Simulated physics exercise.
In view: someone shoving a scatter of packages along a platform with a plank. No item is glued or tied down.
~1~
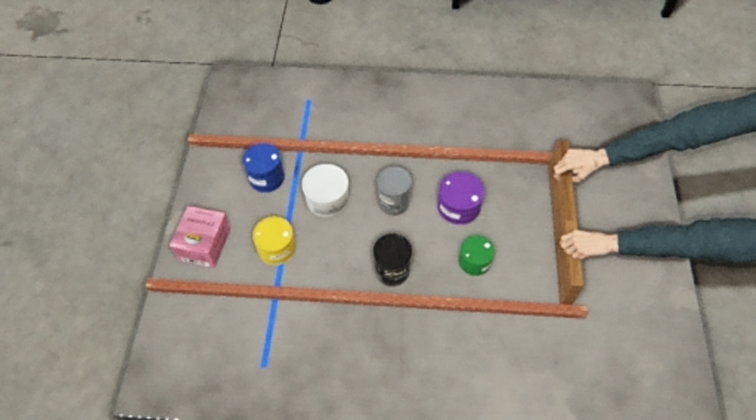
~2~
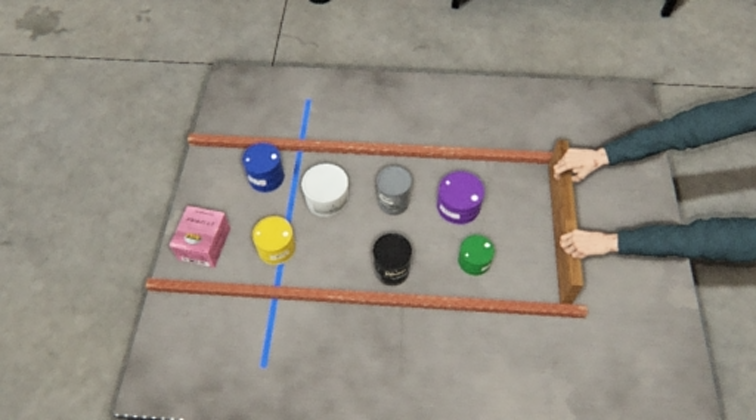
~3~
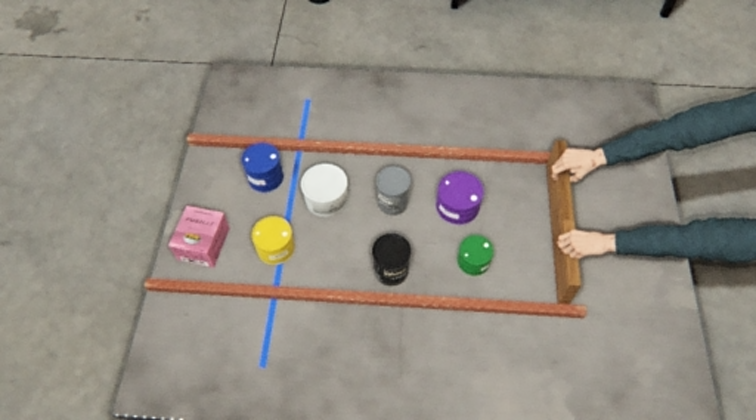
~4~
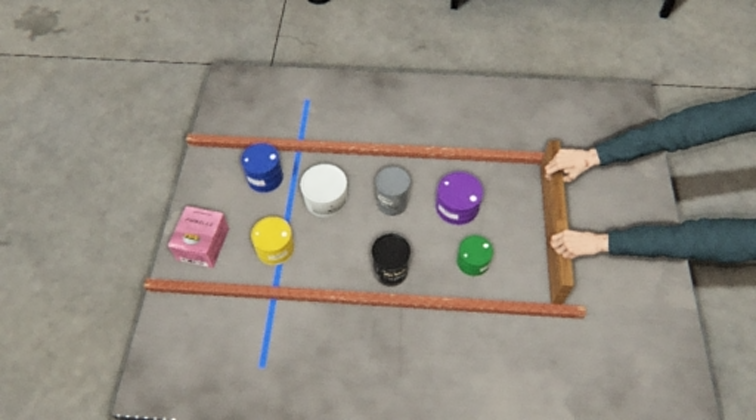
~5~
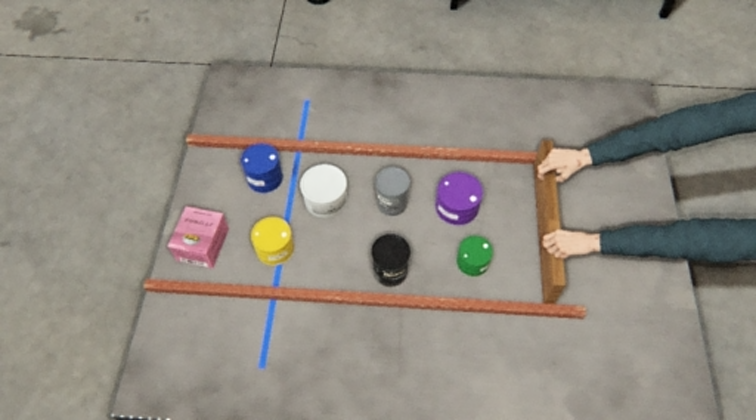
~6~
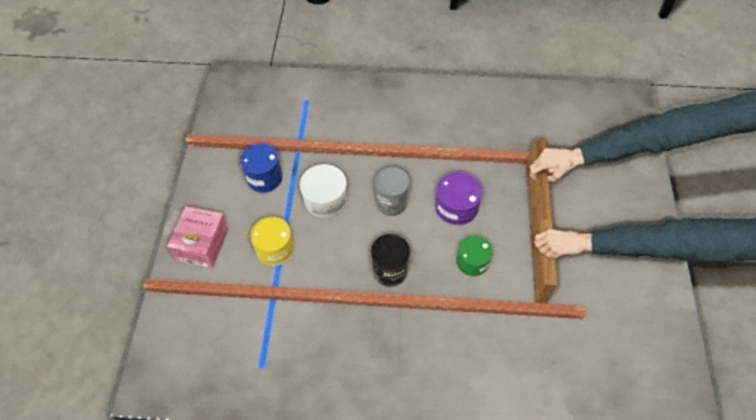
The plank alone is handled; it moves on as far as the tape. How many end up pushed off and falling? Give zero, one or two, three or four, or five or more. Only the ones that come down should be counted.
The tally of those that come down is nil.
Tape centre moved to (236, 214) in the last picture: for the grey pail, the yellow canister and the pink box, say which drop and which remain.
The grey pail remains up; the yellow canister holds on; the pink box falls.
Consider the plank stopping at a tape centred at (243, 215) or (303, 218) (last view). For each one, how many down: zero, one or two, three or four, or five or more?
Taking the places in turn, I'd pick one or two and then zero.
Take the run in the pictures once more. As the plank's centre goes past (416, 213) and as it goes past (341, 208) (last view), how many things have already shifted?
At the first point the count is 5, at the second it's 6.
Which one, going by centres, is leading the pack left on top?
It's the white pail.
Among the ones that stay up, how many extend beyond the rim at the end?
Overhang count: 0.
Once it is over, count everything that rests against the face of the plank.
That makes 3.
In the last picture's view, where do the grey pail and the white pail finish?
First at (228, 190); second at (191, 198).
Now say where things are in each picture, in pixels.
In the first frame, pink box (201, 237); blue canister (264, 168); yellow canister (275, 241); plank (564, 220); tape (289, 217).
In the second frame, blue canister (264, 168); green canister (476, 255).
In the third frame, yellow canister (274, 241); black pail (391, 261).
In the fourth frame, pink box (200, 237); purple canister (459, 199).
In the fifth frame, blue canister (262, 169); white pail (325, 192).
In the sixth frame, pink box (199, 237); blue canister (262, 168); yellow canister (273, 241); plank (540, 219); tape (287, 217).
Soon after, none off yet; pink box at rest near (199, 237); blue canister at rest near (262, 168); yellow canister at rest near (273, 241).
Then, none off yet; pink box at rest near (199, 237); blue canister moved a little near (250, 164); yellow canister at rest near (273, 241).
At rest, the number that fall off is zero.
